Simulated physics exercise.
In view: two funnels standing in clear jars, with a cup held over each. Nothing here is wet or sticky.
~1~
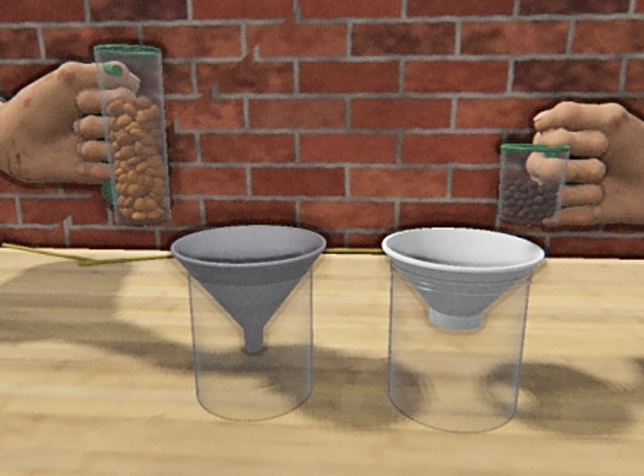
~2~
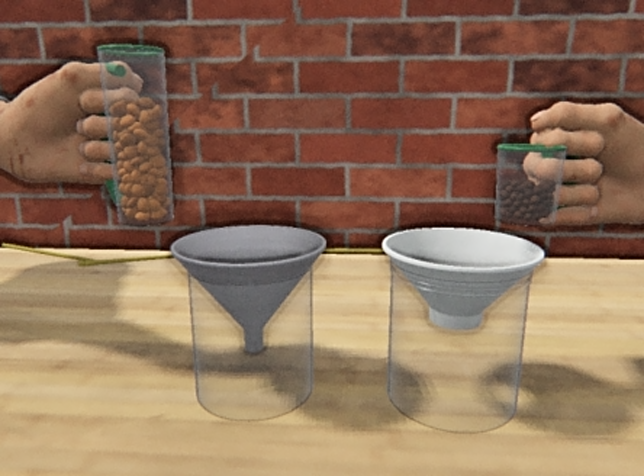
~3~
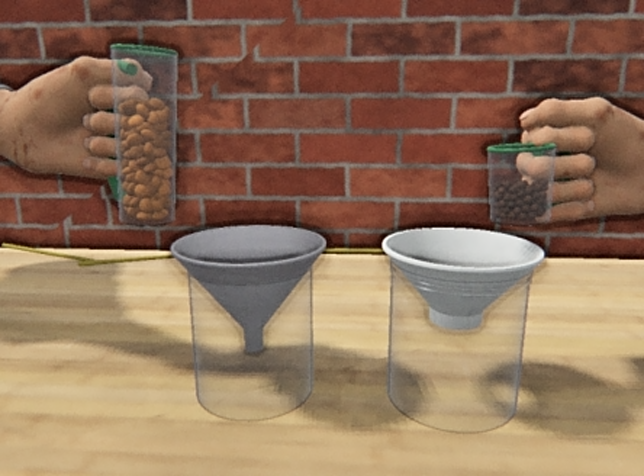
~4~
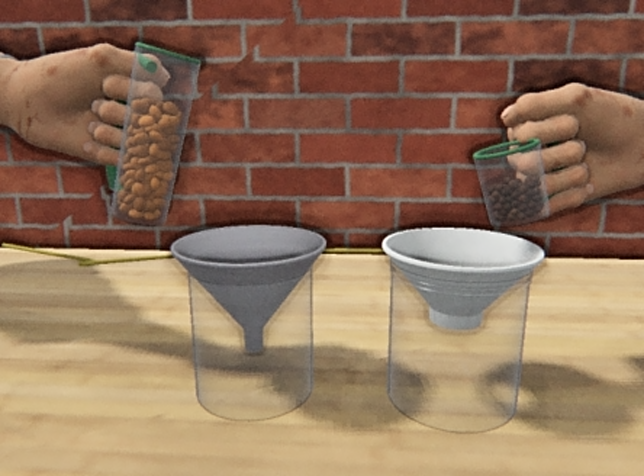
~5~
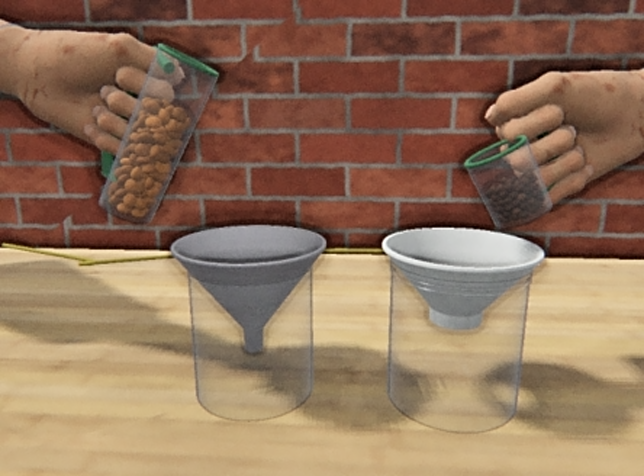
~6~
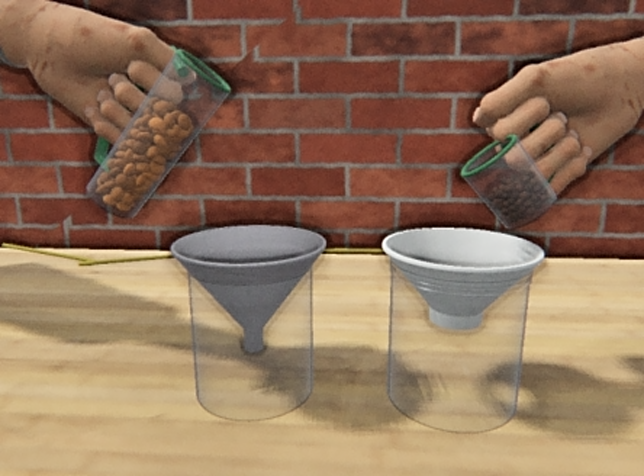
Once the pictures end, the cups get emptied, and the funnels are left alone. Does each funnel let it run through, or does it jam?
On the left it clogs, on the right it empties into its jar.
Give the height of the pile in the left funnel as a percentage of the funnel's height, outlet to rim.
About 80 per cent.
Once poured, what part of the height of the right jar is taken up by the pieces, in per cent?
Close to 5 per cent.
Then, 0.46 s later than the last frame, left, every one still in the cup; right, every one still in the cup.
Then, 0.86 s later than the last frame, left, almost all still in the cup, just a few in or over the funnel; right, the larger part still in the cup, about a tenth in or over the funnel, just a few down in the jar.
Then, 1.21 s later than the last frame, left, roughly two thirds still in the cup, roughly a quarter in or over the funnel; right, roughly a quarter in or over the funnel, the larger part down in the jar.
When it is over, left, every one stuck in the funnel, not one down in the jar; right, every one down in the jar.
